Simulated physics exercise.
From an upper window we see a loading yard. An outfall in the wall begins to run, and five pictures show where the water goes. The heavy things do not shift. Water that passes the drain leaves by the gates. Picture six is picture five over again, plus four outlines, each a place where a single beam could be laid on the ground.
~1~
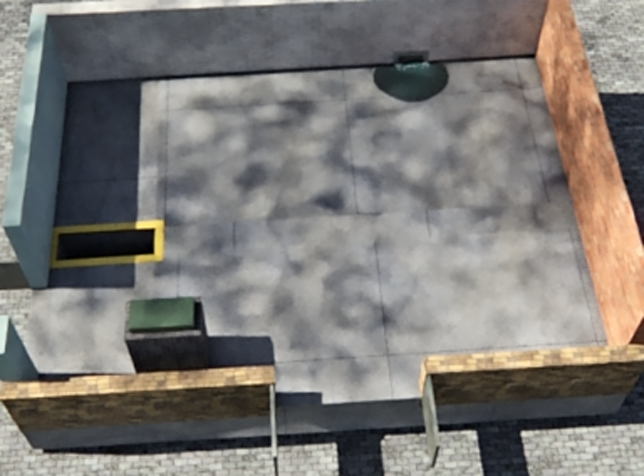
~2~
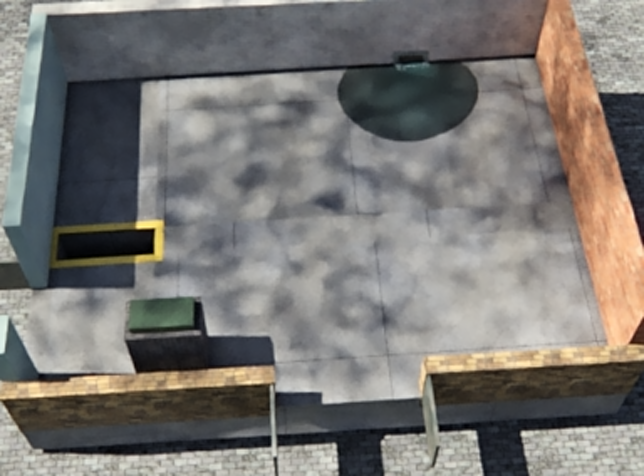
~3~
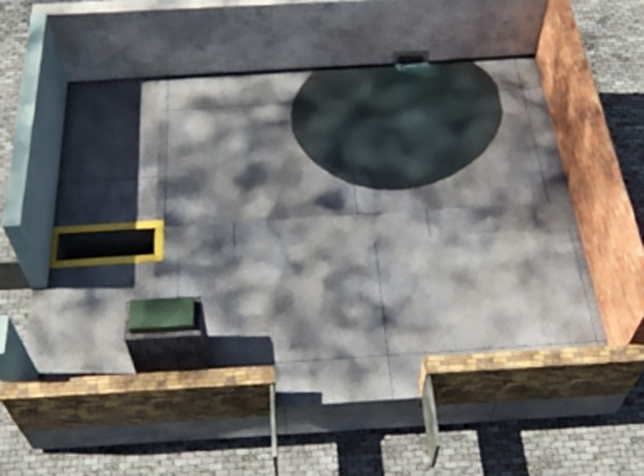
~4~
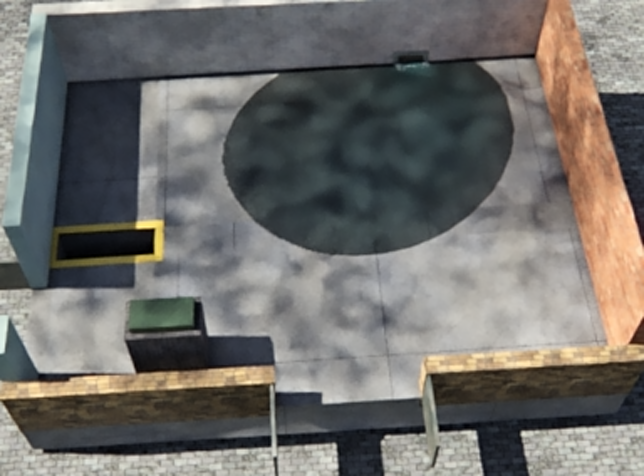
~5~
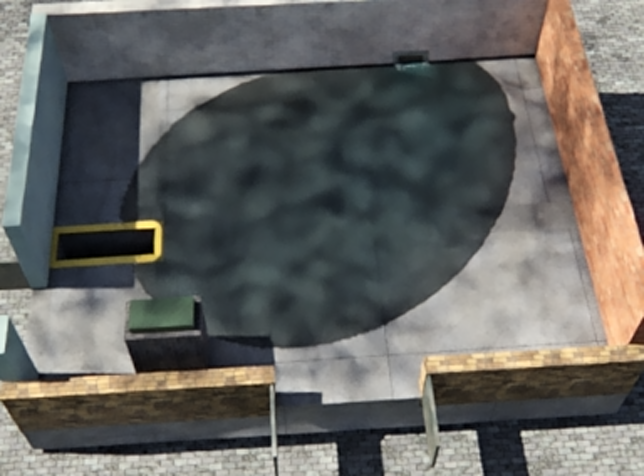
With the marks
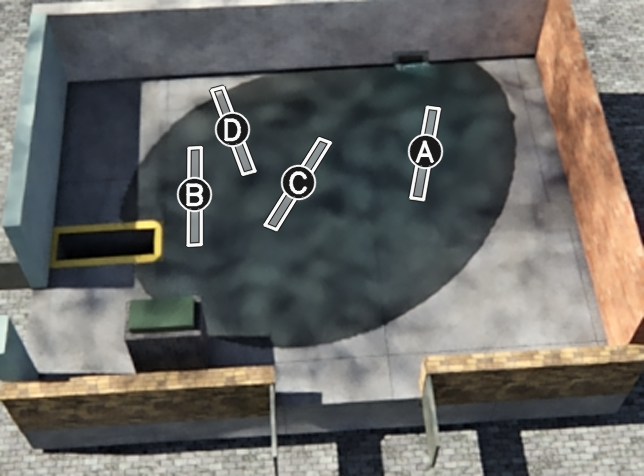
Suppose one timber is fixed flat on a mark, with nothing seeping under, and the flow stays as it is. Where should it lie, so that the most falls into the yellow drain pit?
It is A.
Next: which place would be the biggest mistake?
Here it is place B.
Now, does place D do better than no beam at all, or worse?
It is worse.
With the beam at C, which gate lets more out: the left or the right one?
The left gate.
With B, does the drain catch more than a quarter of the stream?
No.
In white, A from (417, 198) to (433, 108); B from (194, 244) to (195, 147); C from (270, 227) to (324, 140); D from (217, 88) to (248, 172).
With A, about 33 % of the stream goes into the yellow drain pit, about 67 % out by the gates.
With B, about 14 % of the stream goes into the yellow drain pit, about 86 % out by the gates.
With C, about 25 % of the stream goes into the yellow drain pit, about 75 % out by the gates.
With D, about 23 % of the stream goes into the yellow drain pit, about 77 % out by the gates.
